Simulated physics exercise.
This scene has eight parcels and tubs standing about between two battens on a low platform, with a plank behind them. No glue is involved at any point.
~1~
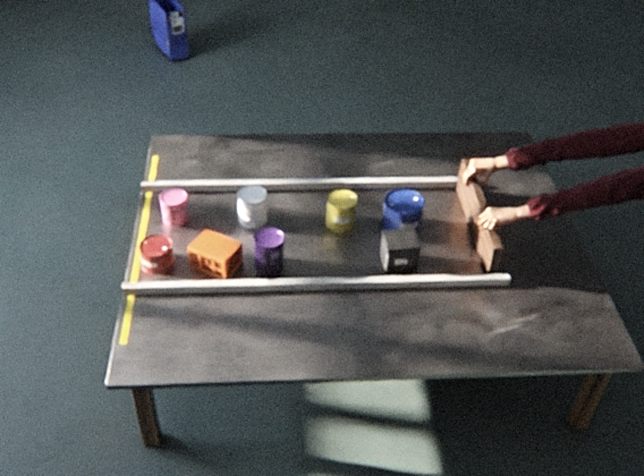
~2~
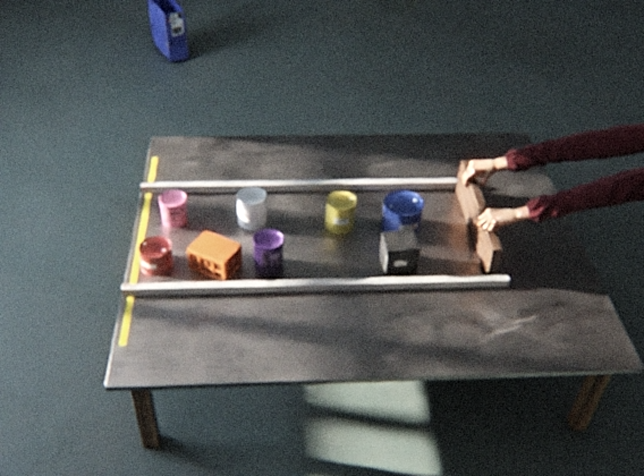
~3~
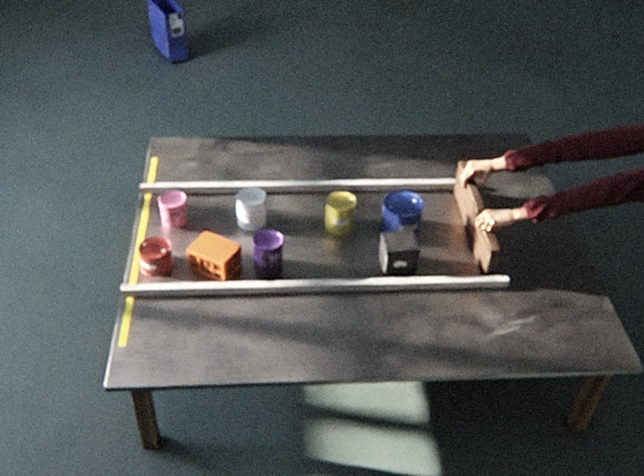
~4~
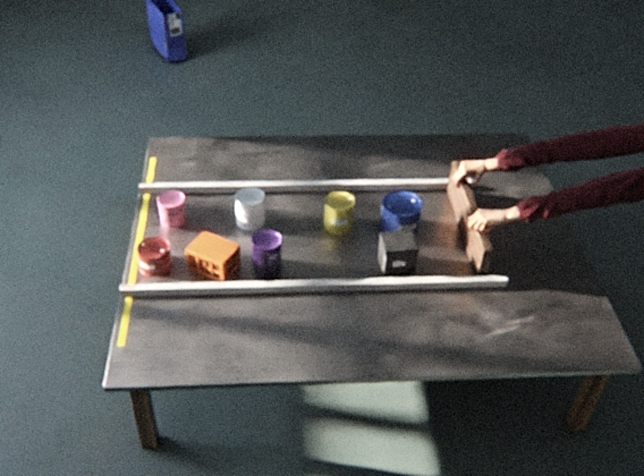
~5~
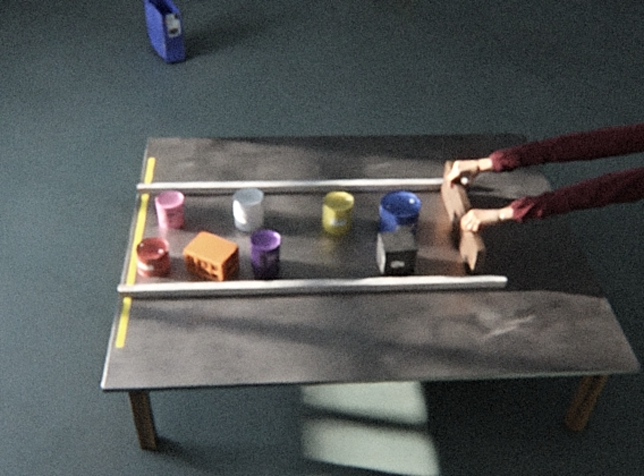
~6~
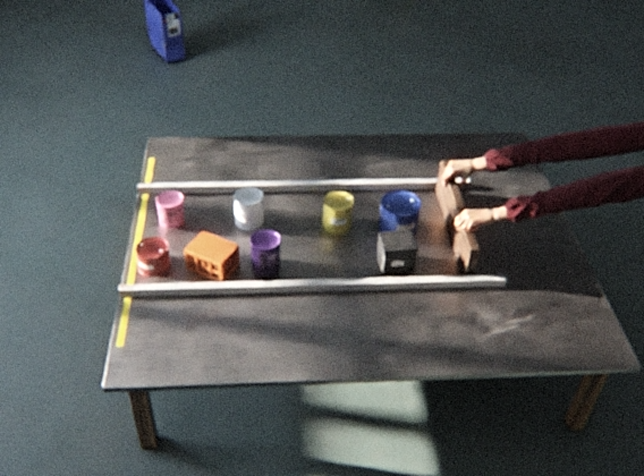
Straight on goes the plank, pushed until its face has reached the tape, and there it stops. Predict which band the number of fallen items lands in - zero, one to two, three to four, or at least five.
The edge claims more than four.
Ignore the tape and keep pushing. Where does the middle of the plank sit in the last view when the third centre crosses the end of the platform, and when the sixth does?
In pixels, around (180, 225) followed by around (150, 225).
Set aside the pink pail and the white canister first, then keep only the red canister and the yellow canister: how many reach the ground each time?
The first count is 6 and the second is 6.
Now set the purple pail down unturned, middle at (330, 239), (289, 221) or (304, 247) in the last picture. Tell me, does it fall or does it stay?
Well, one by one, it ends up down, ends up down and ends up down.
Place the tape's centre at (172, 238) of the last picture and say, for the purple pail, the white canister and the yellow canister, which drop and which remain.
I'd say the purple pail gets knocked off, the white canister stays aboard and the yellow canister stays aboard.
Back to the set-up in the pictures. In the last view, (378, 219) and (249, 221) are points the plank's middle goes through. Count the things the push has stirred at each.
In order, the tallies are 3 and 7.
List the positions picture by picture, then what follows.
In the first frame, red canister (157, 254); pink pail (175, 208); orange crate (216, 255); plank (478, 216); tape (142, 237).
In the second frame, pink pail (174, 209); blue canister (402, 216).
In the third frame, orange crate (215, 257); black tote (399, 253).
In the fourth frame, red canister (154, 256); yellow canister (339, 213).
In the fifth frame, pink pail (171, 210); plank (462, 218).
In the sixth frame, red canister (153, 256); pink pail (171, 210); orange crate (212, 257); plank (456, 217); tape (138, 239).
Soon after, none off yet; red canister at rest near (153, 256); pink pail at rest near (171, 210); orange crate at rest near (212, 257).
Then, none off yet; red canister at rest near (153, 256); pink pail at rest near (171, 210); orange crate moved a little near (193, 256).
Further on, one off so far; red canister on the ground near (119, 339); pink pail moved a little near (157, 210); orange crate tipped a little near (108, 259).
At rest, the number that fall off is five or more; fallen, blue canister, black tote, yellow canister, purple pail, white canister, orange crate, pink pail and red canister.
